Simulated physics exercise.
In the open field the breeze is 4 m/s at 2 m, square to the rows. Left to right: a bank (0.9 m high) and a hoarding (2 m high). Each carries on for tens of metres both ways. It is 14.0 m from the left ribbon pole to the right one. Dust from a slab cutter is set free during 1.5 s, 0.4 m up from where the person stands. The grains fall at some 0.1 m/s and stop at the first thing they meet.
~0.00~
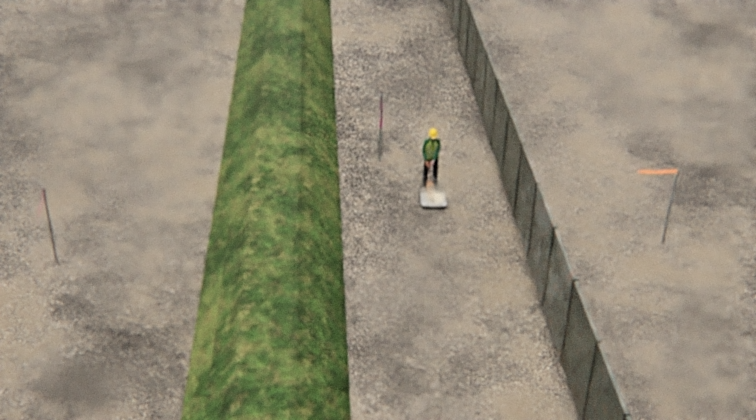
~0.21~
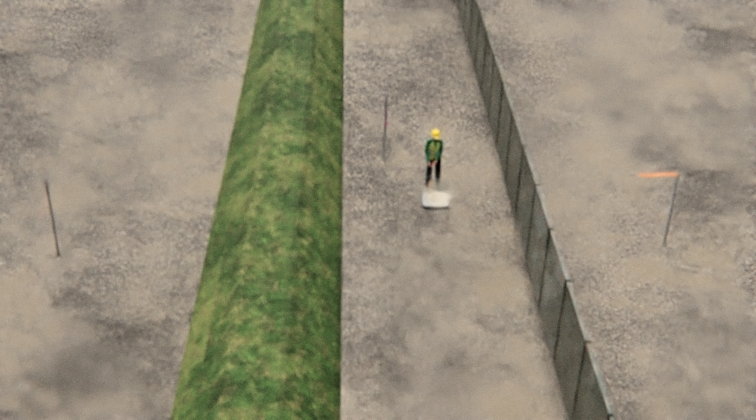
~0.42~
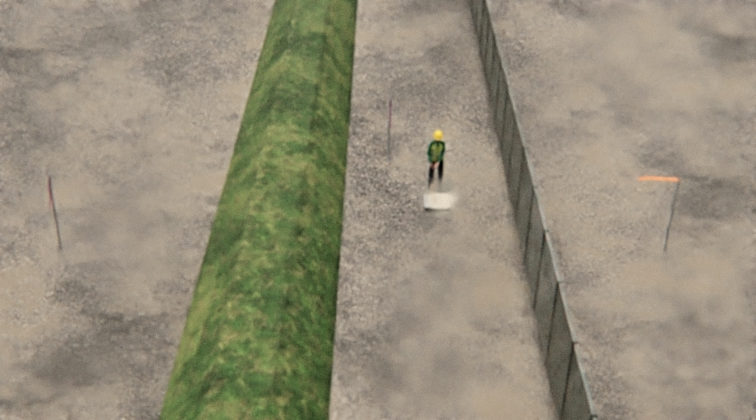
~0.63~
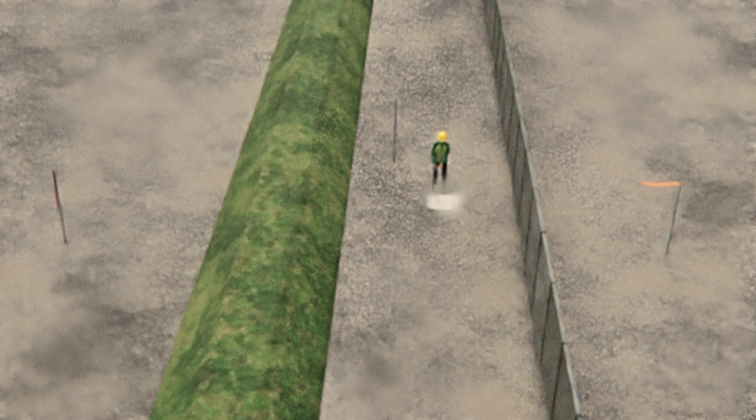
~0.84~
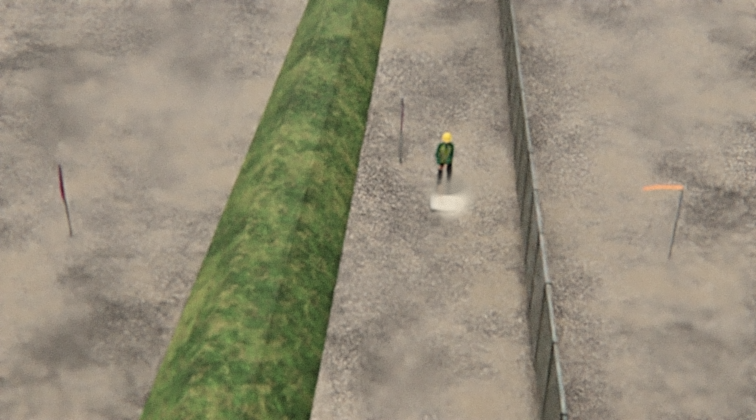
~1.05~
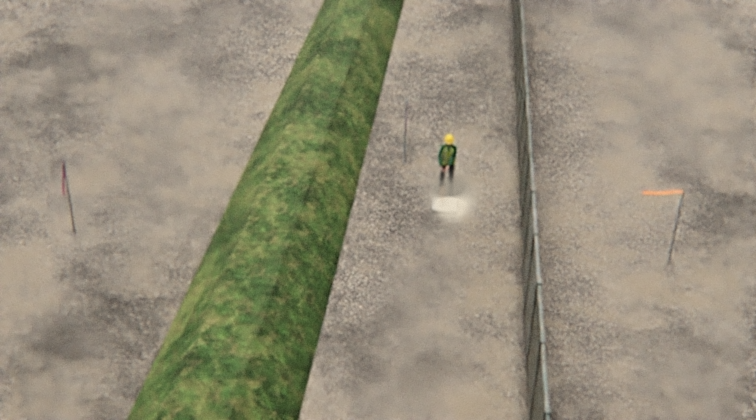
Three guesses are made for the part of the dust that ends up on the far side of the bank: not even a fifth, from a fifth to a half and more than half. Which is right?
It is from a fifth to a half that ends up on the far side.
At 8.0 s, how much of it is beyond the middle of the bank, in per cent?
Some 5 per cent.
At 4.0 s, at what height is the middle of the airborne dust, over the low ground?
Roughly 0.8 m up.
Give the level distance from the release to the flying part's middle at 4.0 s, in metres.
About 0.5 m.
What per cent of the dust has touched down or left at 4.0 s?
About 30 %.
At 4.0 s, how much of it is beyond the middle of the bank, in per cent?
Near 0 %.
After 2.5 s, 11 % is no longer flying here, and 0 % is beyond the bank; the middle of what still flies is 0.4 m above the low ground, near (462, 198).
After 4.0 s, 28 % is no longer flying here, and 0 % is beyond the bank; the middle of what still flies is 0.7 m above the low ground, near (474, 188).
After 8.0 s, 44 % is no longer flying here, and 7 % is beyond the bank; the middle of what still flies is 1.6 m above the low ground, near (481, 157).
After 20.0 s, 76 % is no longer flying here, and 28 % is beyond the bank; the middle of what still flies is 1.8 m above the low ground, near (216, 132).
After 45.0 s, 98 % is no longer flying here, and 33 % is beyond the bank.
